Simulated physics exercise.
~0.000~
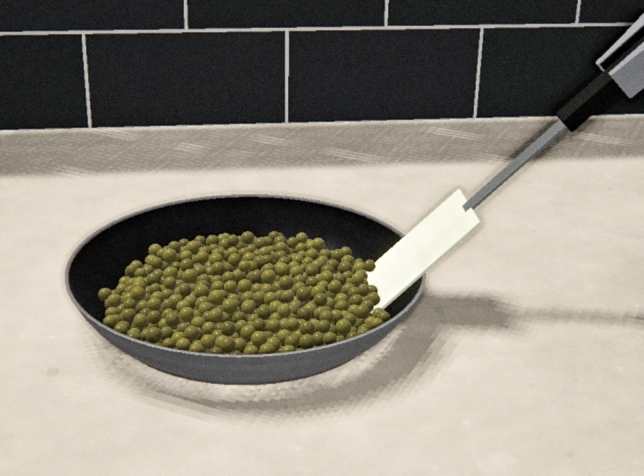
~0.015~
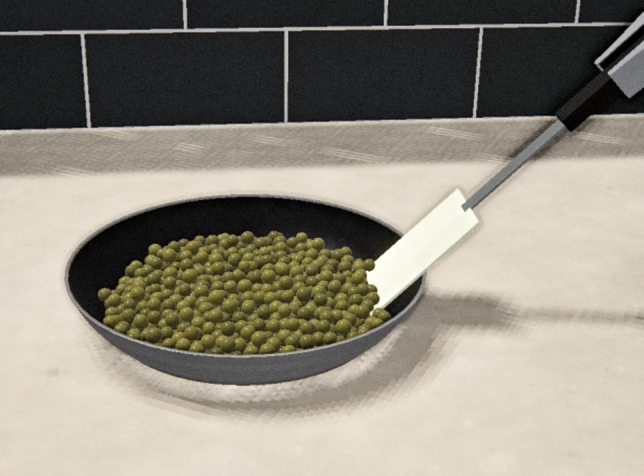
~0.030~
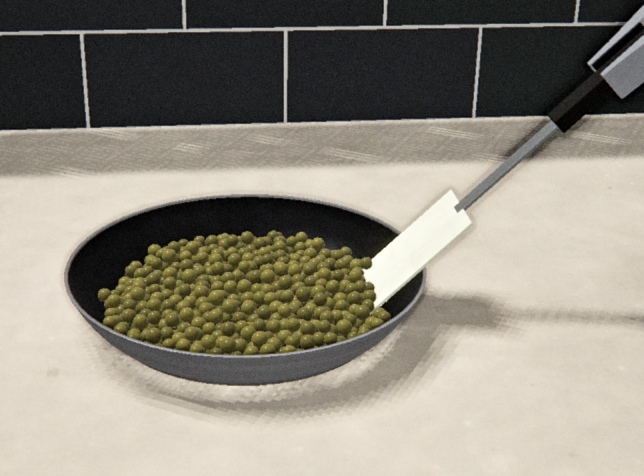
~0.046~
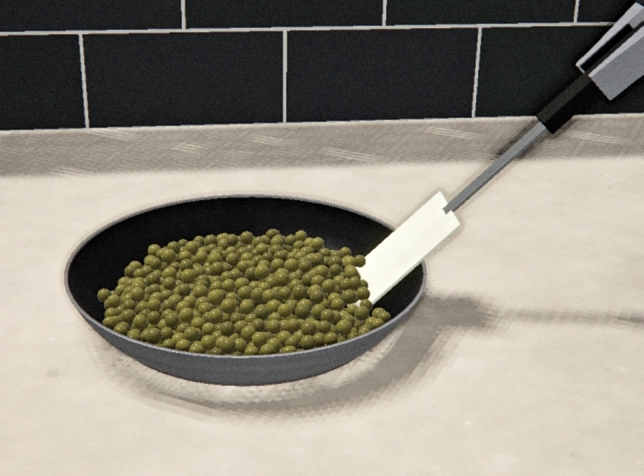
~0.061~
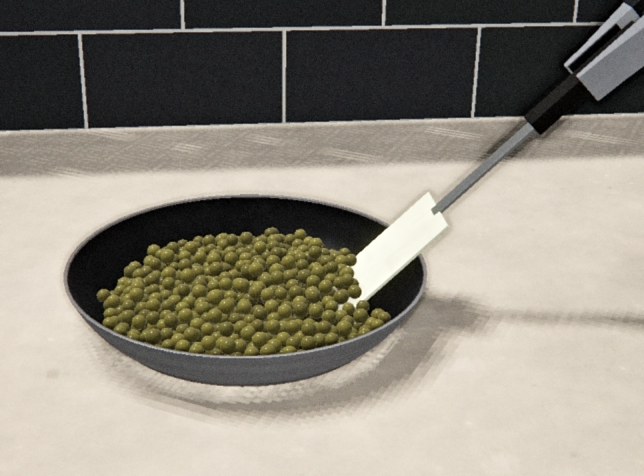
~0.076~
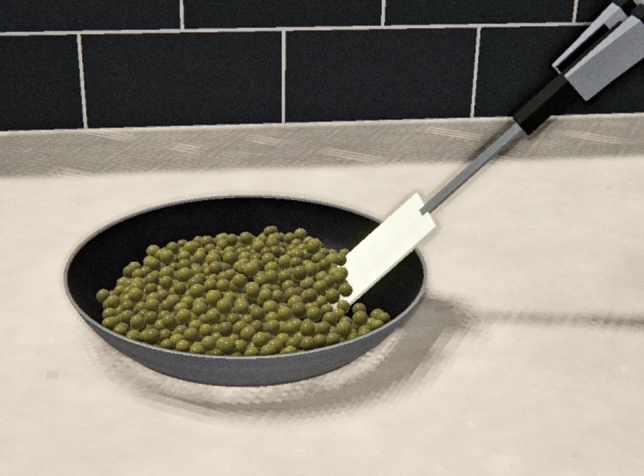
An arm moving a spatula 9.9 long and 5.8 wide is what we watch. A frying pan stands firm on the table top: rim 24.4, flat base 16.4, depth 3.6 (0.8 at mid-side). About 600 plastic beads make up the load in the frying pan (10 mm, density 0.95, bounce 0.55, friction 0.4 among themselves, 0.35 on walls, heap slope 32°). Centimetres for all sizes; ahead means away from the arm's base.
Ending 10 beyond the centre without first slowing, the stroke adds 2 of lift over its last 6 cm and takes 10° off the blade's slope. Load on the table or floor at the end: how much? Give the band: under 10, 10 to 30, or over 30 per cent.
10 to 30 per cent.
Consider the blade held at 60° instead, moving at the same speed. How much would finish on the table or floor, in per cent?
Around 15 in a hundred.
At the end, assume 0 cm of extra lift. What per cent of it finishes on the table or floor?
I'd reckon around 15 per cent.
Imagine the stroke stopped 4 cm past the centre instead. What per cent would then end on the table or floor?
In that case around 0 per cent.
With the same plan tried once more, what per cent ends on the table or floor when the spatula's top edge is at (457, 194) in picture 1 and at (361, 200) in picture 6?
Around 25 per cent finishes there.
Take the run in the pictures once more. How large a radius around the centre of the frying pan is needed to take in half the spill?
Close to 20 cm from the centre.
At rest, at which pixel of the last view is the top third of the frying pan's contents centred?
Approximately at pixel (175, 298).
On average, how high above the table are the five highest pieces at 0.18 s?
Somewhere near 4 cm, I'd say.
After 0.18 s, sloping 44°, highest piece 5 above the table; 603 in the frying pan.
After 0.28 s, sloping 41°, highest piece 5 above the table; 603 in the frying pan.
After 0.53 s, sloping 34°, highest piece 5 above the table; 504 in the frying pan, 96 on the table or floor, 3 on the blade or in flight.
After 1.58 s, sloping 34°, highest piece 3 above the table; 504 in the frying pan, 99 on the table or floor.
In the end, 504 in the frying pan, 99 on the table or floor. That is 16 % on the table or floor.
